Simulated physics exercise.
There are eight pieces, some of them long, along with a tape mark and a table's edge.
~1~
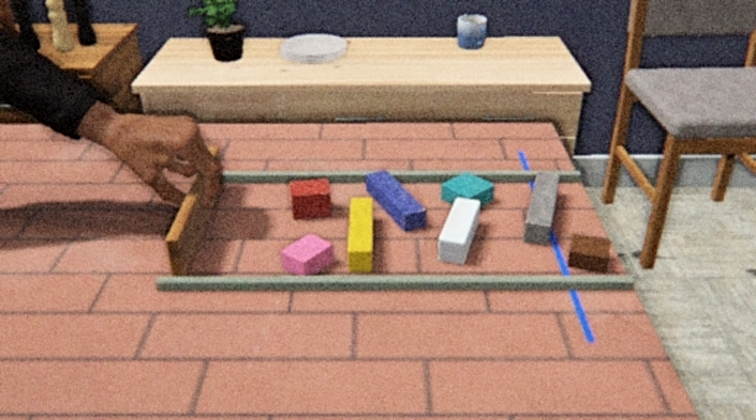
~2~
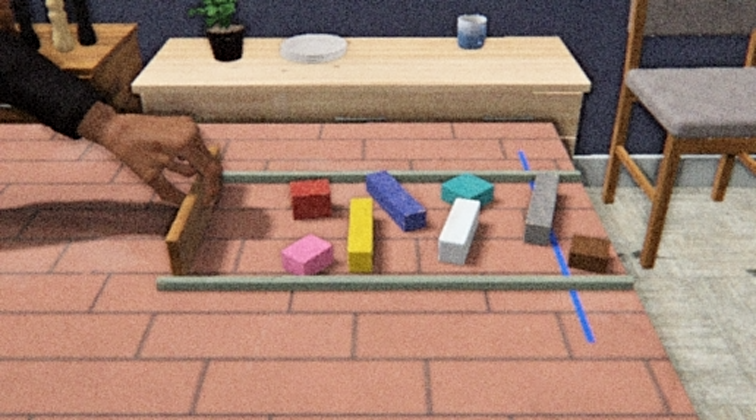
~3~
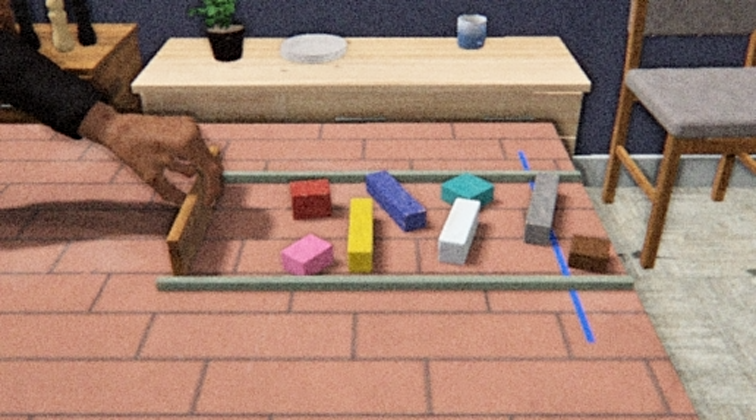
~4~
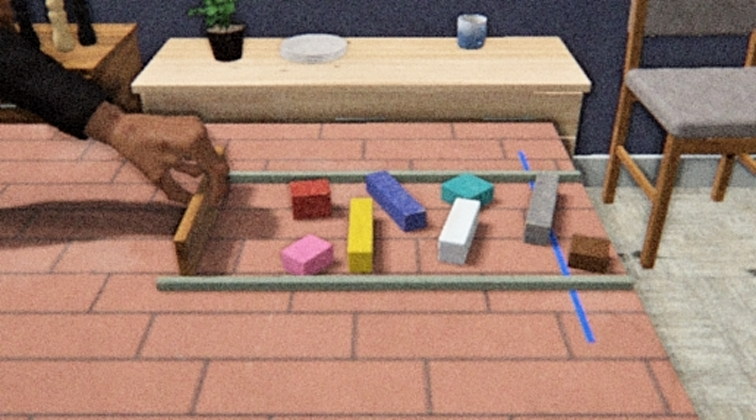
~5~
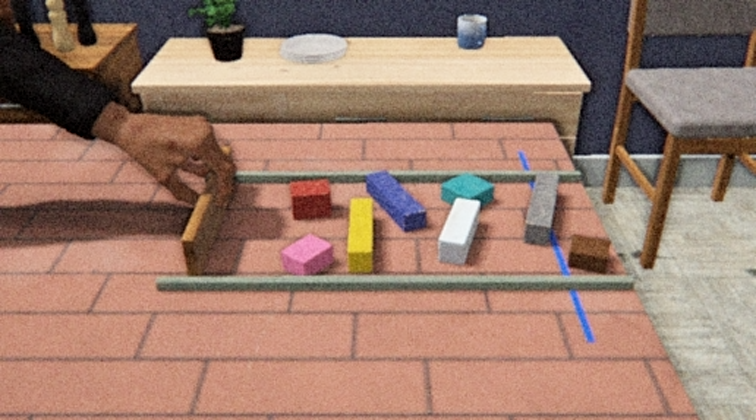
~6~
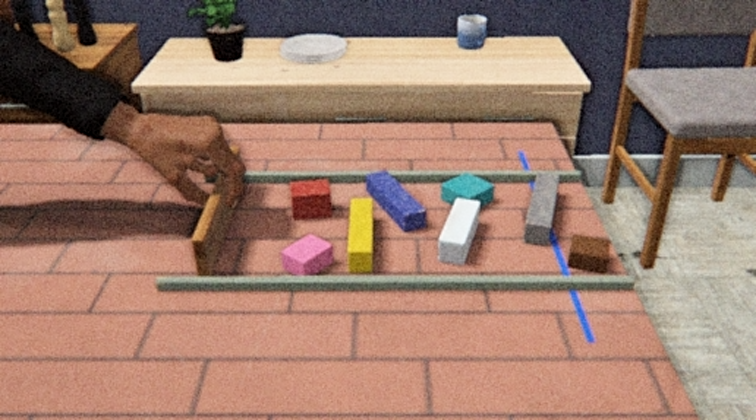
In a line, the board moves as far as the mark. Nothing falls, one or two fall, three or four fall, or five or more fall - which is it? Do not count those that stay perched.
Three or four fall.
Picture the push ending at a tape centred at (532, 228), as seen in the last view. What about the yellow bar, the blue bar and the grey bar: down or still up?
Well, the yellow bar stays where it is, the blue bar stays where it is, and the grey bar? It comes off.
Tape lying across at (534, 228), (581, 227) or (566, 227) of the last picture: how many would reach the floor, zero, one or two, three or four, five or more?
The three counts come out as either three or four, 5 or more and five or more.
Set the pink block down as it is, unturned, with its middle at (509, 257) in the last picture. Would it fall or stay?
In that case it goes down.
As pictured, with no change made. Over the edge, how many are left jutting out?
The number would be 2.
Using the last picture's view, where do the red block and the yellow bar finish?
You'll see the red block at (564, 203), with the yellow bar at (607, 236).
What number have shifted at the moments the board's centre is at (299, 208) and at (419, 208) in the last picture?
Tally at point one: 2; at point two: 6.
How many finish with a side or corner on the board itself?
The figure is 3.
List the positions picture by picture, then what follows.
In the first frame, brown block (589, 253); grey bar (542, 207); turquoise block (468, 192); board (198, 208); tape (549, 227).
In the second frame, grey bar (542, 207); yellow bar (361, 233).
In the third frame, turquoise block (468, 192); white stick (460, 230).
In the fourth frame, brown block (589, 254); pink block (308, 257).
In the fifth frame, grey bar (542, 207); board (212, 208).
In the sixth frame, brown block (589, 254); grey bar (542, 207); turquoise block (468, 192); board (221, 208); tape (549, 227).
Soon after, none off yet; brown block at rest near (589, 254); grey bar at rest near (542, 207); turquoise block at rest near (468, 192).
In the end, the number that fall off is three or four; gone, white stick, turquoise block, grey bar and brown block.
